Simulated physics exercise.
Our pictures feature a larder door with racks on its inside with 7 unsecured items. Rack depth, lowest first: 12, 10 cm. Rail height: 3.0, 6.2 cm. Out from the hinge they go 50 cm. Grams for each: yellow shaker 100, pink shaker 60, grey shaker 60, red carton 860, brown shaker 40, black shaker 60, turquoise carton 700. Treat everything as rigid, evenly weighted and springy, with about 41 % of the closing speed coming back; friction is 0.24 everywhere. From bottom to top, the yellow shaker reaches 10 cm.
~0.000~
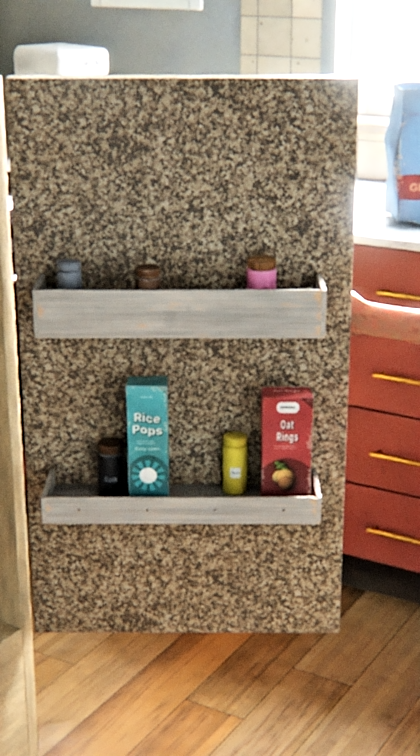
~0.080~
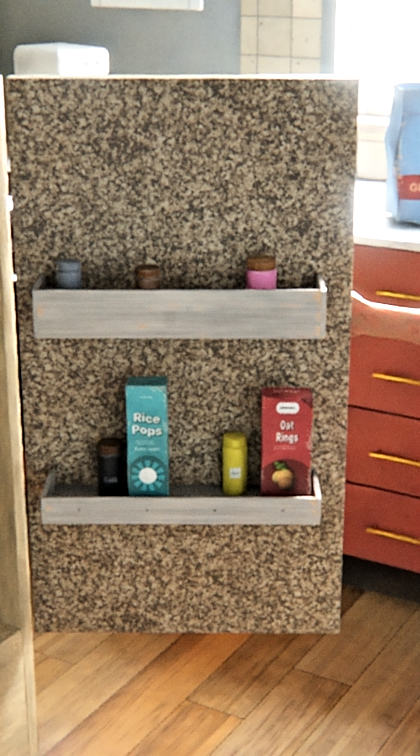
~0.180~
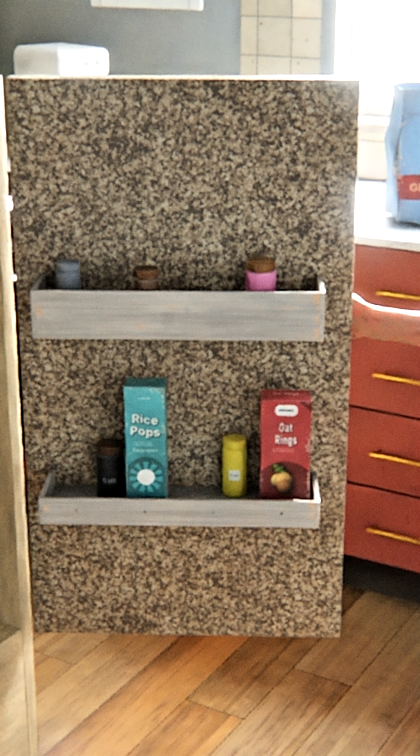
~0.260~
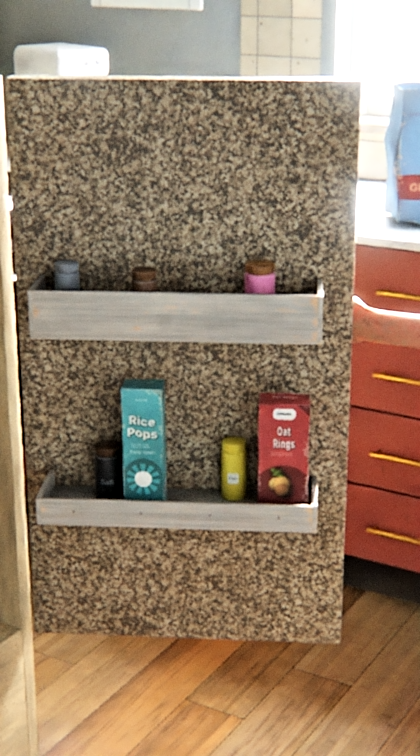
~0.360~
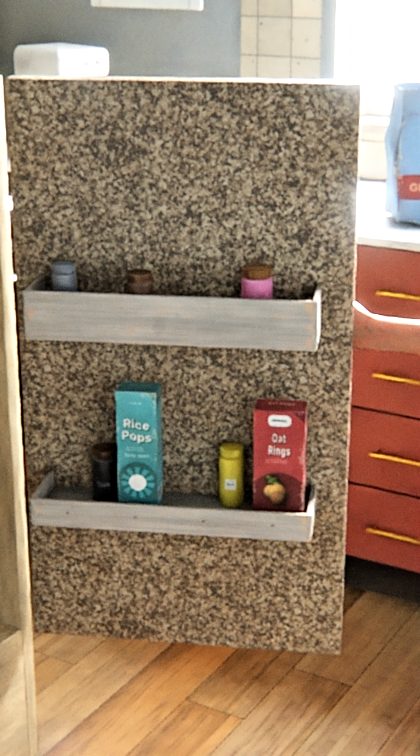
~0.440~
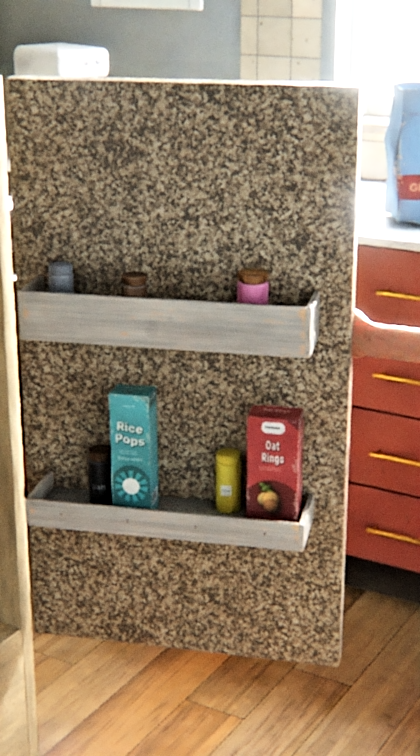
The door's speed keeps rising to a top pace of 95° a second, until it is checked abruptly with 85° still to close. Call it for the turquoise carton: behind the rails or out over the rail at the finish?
Final spot: Behind the rails.
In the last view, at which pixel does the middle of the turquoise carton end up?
Near (87, 470).
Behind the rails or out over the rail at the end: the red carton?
When everything stops, the red carton is out of bounds.
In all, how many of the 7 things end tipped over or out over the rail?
The count comes out at 1.
Around 0.84 s, door 85° open; turquoise carton at 5° to upright near (82, 471); red carton at 19° to upright; yellow shaker shifted 4 cm.
Around 1.24 s, door 85° open; red carton now out over the rail; turquoise carton at 3° to upright near (89, 468); yellow shaker shifted 7 cm.
Around 1.44 s, door 85° open; turquoise carton at 3° to upright near (84, 471); yellow shaker shifted 7 cm; pink shaker shifted 3 cm.
Around 1.94 s, door 85° open; yellow shaker shifted 7 cm; pink shaker shifted 3 cm.
Finally (3.2 s), out over the rail, red carton; not toppled but over 5 cm from the start, yellow shaker; the other 5 still in place (within 5 cm). In the last view, turquoise carton near (87, 470).
